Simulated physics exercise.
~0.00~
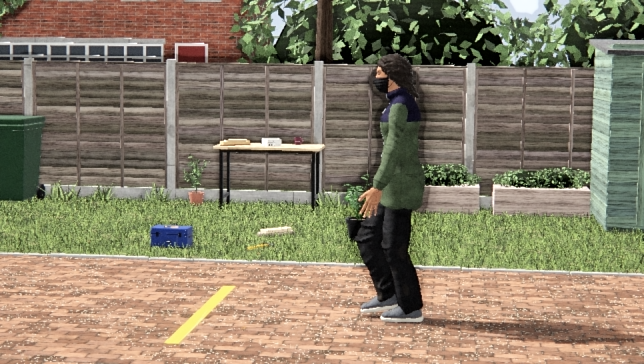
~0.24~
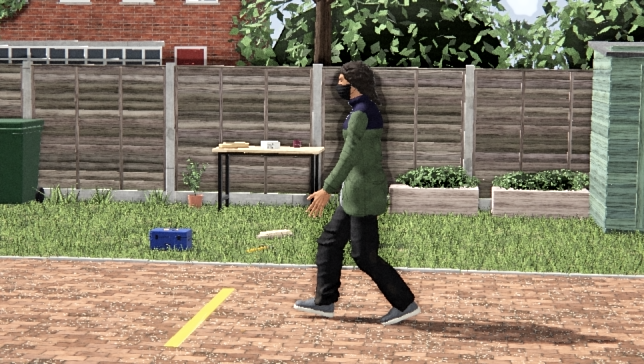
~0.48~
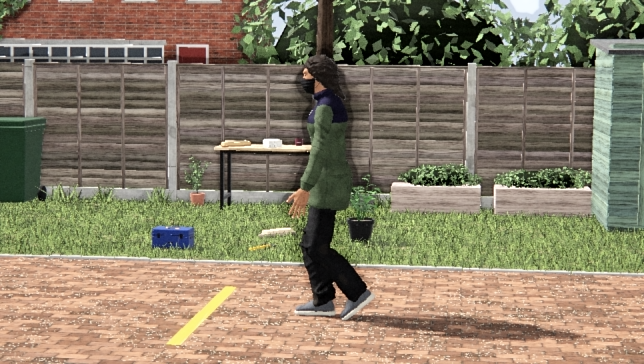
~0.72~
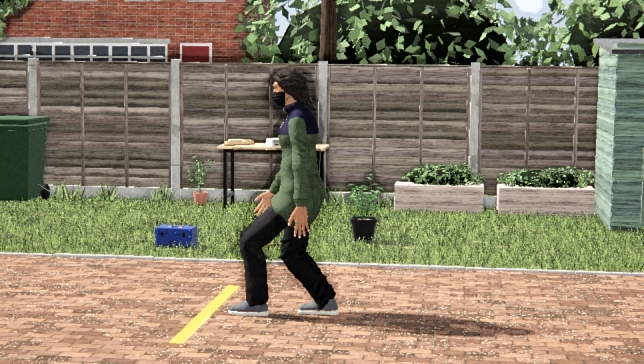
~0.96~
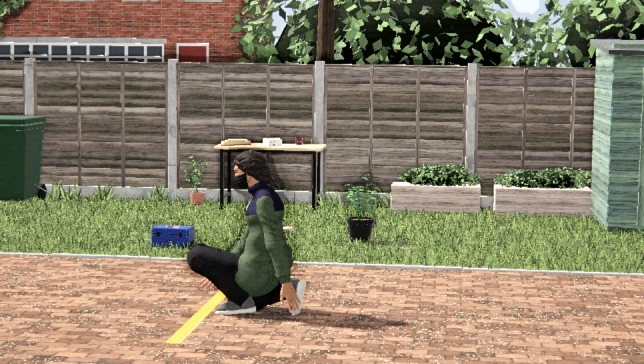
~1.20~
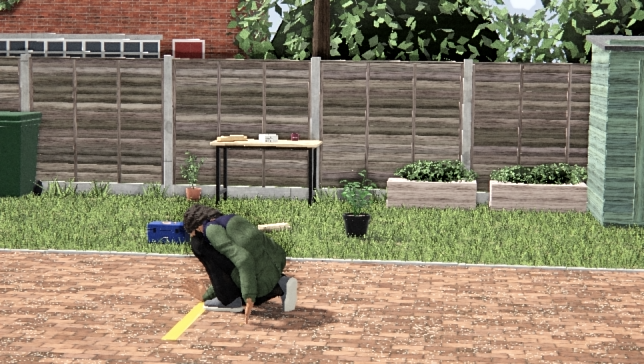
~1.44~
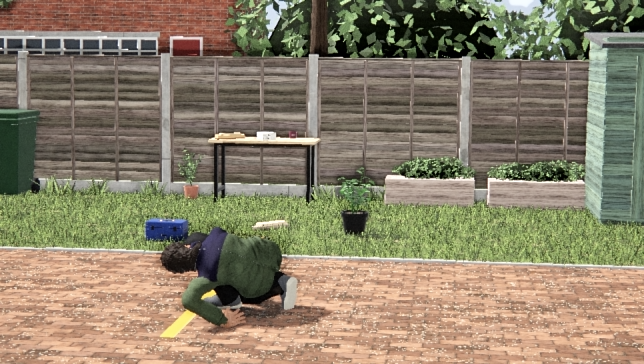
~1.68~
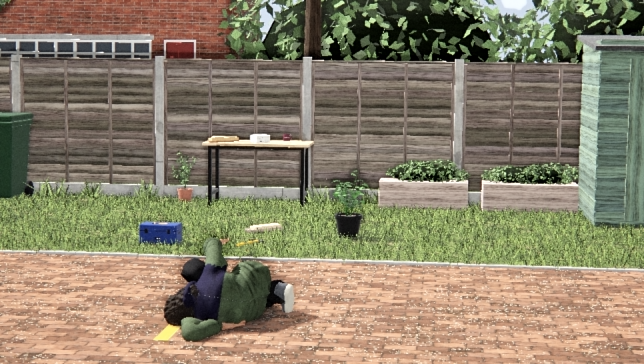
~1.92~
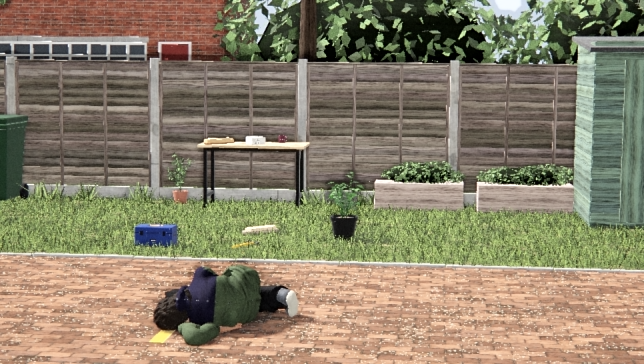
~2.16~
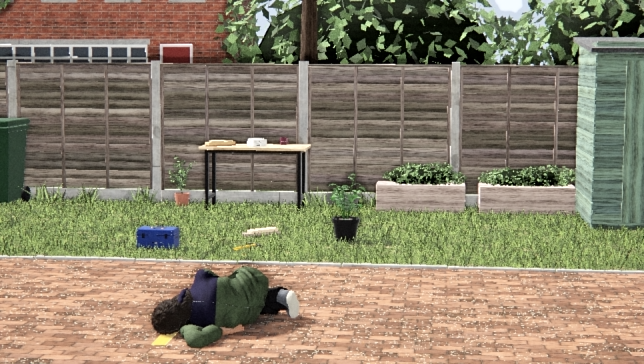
A masked person in a green coat walks left, crumples, and lies still over yellow tape.
